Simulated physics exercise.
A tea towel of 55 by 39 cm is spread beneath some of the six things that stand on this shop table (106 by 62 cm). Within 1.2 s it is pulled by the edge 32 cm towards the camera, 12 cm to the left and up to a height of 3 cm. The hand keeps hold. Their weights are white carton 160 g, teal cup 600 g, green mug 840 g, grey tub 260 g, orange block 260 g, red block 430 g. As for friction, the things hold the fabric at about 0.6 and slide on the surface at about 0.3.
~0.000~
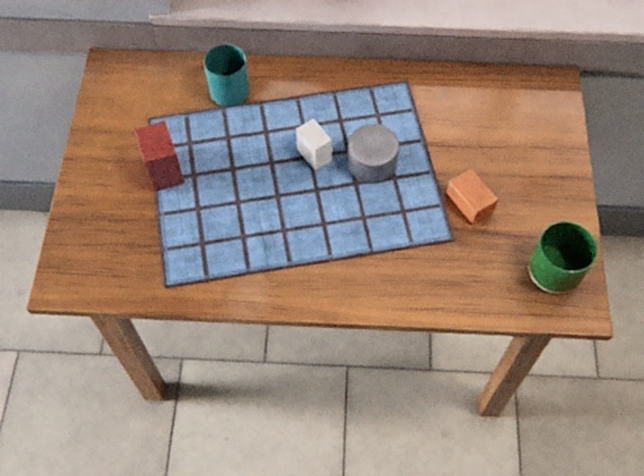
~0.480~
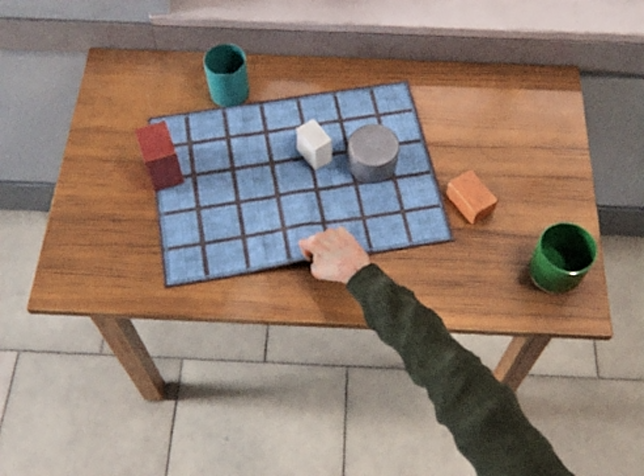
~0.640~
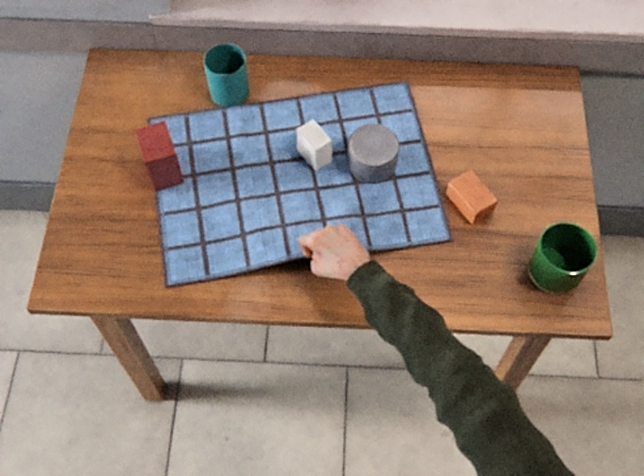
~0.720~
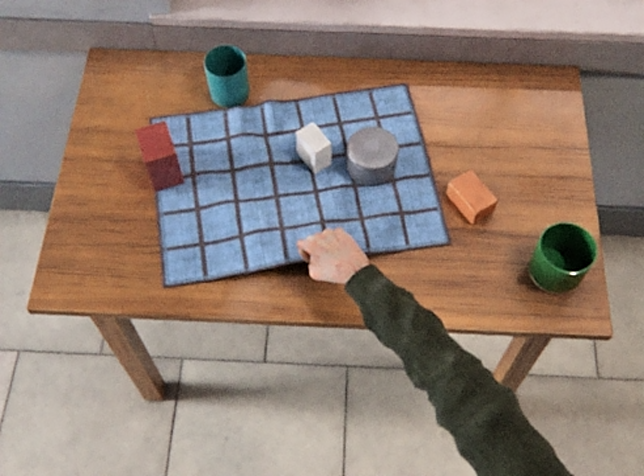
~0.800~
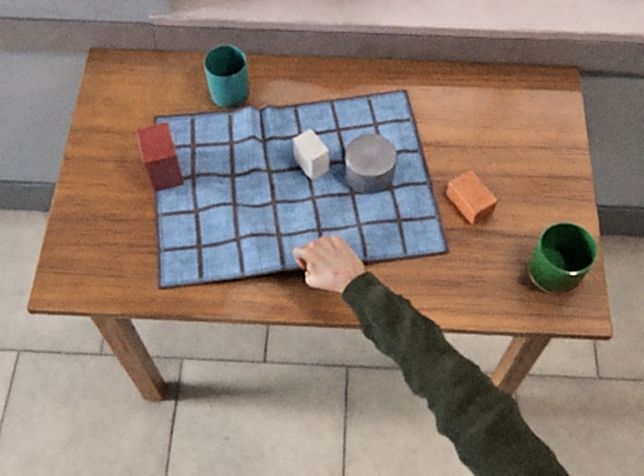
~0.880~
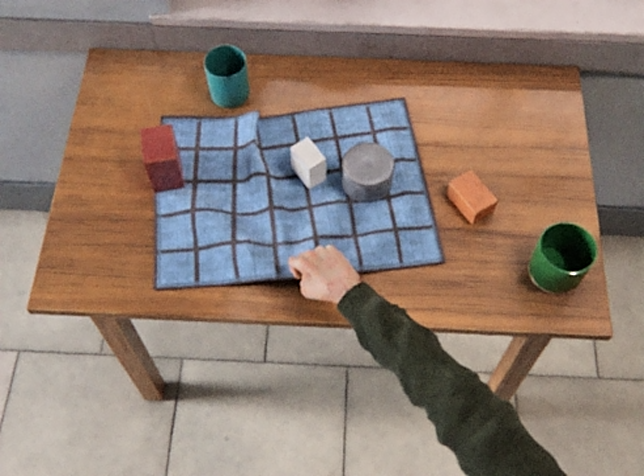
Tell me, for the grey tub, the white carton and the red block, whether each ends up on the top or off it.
At the end, my guess is the grey tub ends up off the surface. My guess is the white carton ends up off the surface. My guess is the red block ends up on the surface.
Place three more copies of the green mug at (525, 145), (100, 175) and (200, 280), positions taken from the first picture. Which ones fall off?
Log, in listed order - kept / kept / lost.
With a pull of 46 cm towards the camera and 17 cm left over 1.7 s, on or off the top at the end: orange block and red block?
Then orange block holds on and red block is lost over the edge.
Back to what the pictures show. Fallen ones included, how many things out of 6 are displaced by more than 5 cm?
I count 3.
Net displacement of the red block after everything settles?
Red block: 20 cm.
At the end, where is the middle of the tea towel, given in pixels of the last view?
Close to (242, 324) in pixels.
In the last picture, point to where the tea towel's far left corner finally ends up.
That corner comes to rest close to (219, 200) in the last view.
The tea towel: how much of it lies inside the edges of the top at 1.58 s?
About 60 per cent.
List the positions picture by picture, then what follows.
Grey tub (374, 144); white carton (314, 134); red block (155, 141); tea towel corners (165, 288) (408, 81) (455, 240), in the first picture.
Tea towel corners (165, 287) (408, 81); grip (312, 260), in the second picture.
Tea towel corners (166, 287) (408, 81); grip (311, 257), in the third picture.
Grey tub (373, 147); white carton (314, 137); tea towel corners (163, 288) (407, 83); grip (309, 260), in the fourth picture.
Grey tub (371, 155); white carton (311, 144); tea towel corners (159, 289) (154, 116); grip (306, 267), in the fifth picture.
Grey tub (368, 163); white carton (308, 153); red block (158, 143); tea towel corners (154, 290) (161, 116) (405, 98) (446, 263); grip (301, 277), in the sixth picture.
At 1.1 s, 100 % of the tea towel is still over the top; grey tub 13 cm off its start, white carton 13 cm off its start, red block 5 cm off its start.
At 1.3 s, 80 % of the tea towel is still over the top; white carton 23 cm off its start, grey tub 23 cm off its start, red block 11 cm off its start.
At 1.6 s, 60 % of the tea towel is still over the top; grey tub 32 cm off its start at (320, 290), white carton 32 cm off its start at (262, 277), red block 17 cm off its start at (182, 216).
At 1.8 s, 50 % of the tea towel is still over the top; grey tub 39 cm off its start, white carton 36 cm off its start, red block 20 cm off its start.
At 3.4 s, 35 % of the tea towel is still over the top; grey tub over the edge, white carton over the edge, red block 20 cm off its start at (179, 232).
